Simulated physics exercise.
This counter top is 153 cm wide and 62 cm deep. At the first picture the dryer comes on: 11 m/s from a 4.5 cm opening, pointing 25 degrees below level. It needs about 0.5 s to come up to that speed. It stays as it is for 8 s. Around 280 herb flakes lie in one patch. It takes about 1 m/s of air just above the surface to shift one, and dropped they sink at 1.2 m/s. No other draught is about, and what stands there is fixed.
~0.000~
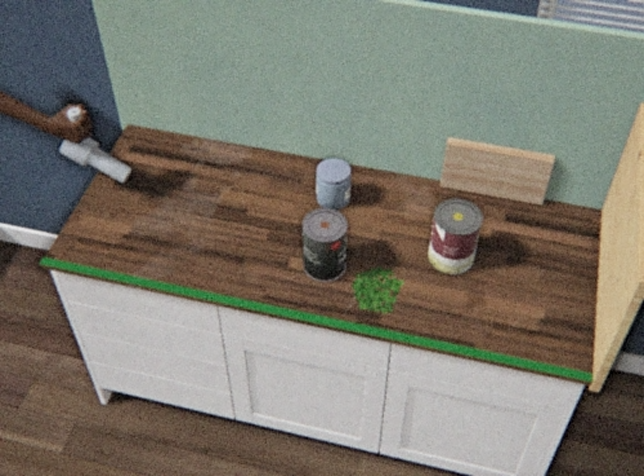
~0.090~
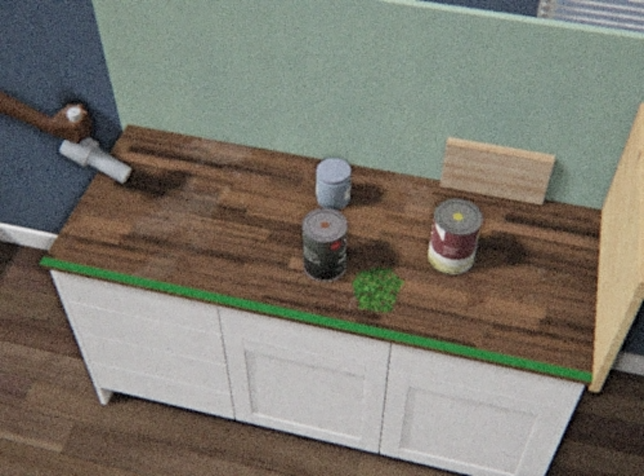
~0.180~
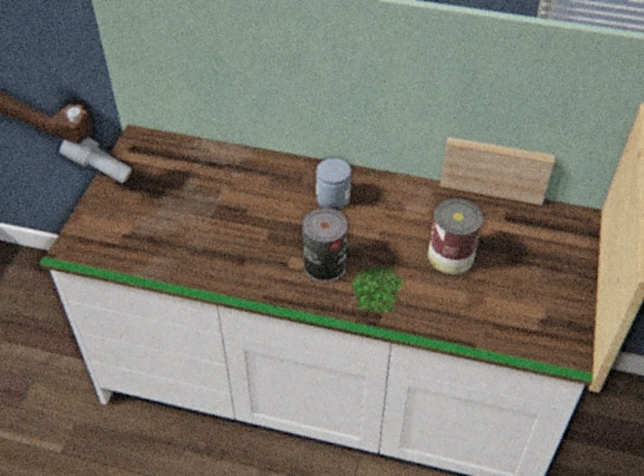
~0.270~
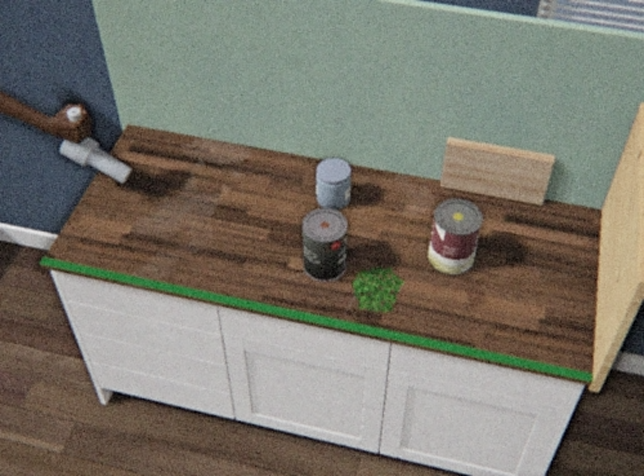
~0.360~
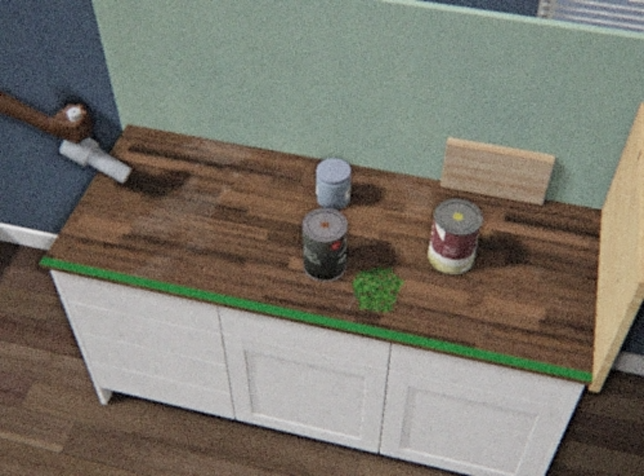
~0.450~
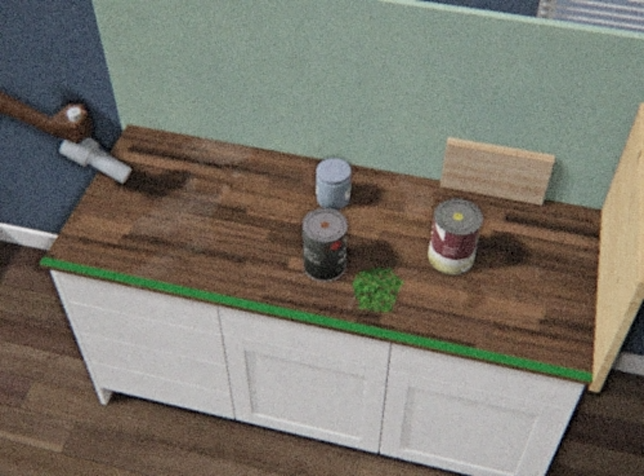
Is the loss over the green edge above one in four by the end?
More than a quarter over the green edge: No.
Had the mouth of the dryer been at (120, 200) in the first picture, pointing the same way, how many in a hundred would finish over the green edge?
It would be near 25 %.
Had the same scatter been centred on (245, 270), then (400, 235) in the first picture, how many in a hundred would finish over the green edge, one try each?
In turn about 90 %, 2 %.
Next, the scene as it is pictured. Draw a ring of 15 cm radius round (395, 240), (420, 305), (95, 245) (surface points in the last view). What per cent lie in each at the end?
In turn about 15 %, 60 %, 0 %.
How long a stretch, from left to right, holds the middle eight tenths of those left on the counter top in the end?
Roughly 10 cm.
After 1.6 s, 31 % are on the move or not yet settled, 0 % are over the green edge; the middle of those still in play is near (374, 289).
After 2.6 s, 31 % are on the move or not yet settled, 0 % are over the green edge; the middle of those still in play is near (374, 289).
After 4.4 s, 30 % are on the move or not yet settled, 0 % are over the green edge; the middle of those still in play is near (374, 289).
After 8.0 s, at the end, 0 % are over the green edge; the middle of those still in play is near (374, 289).
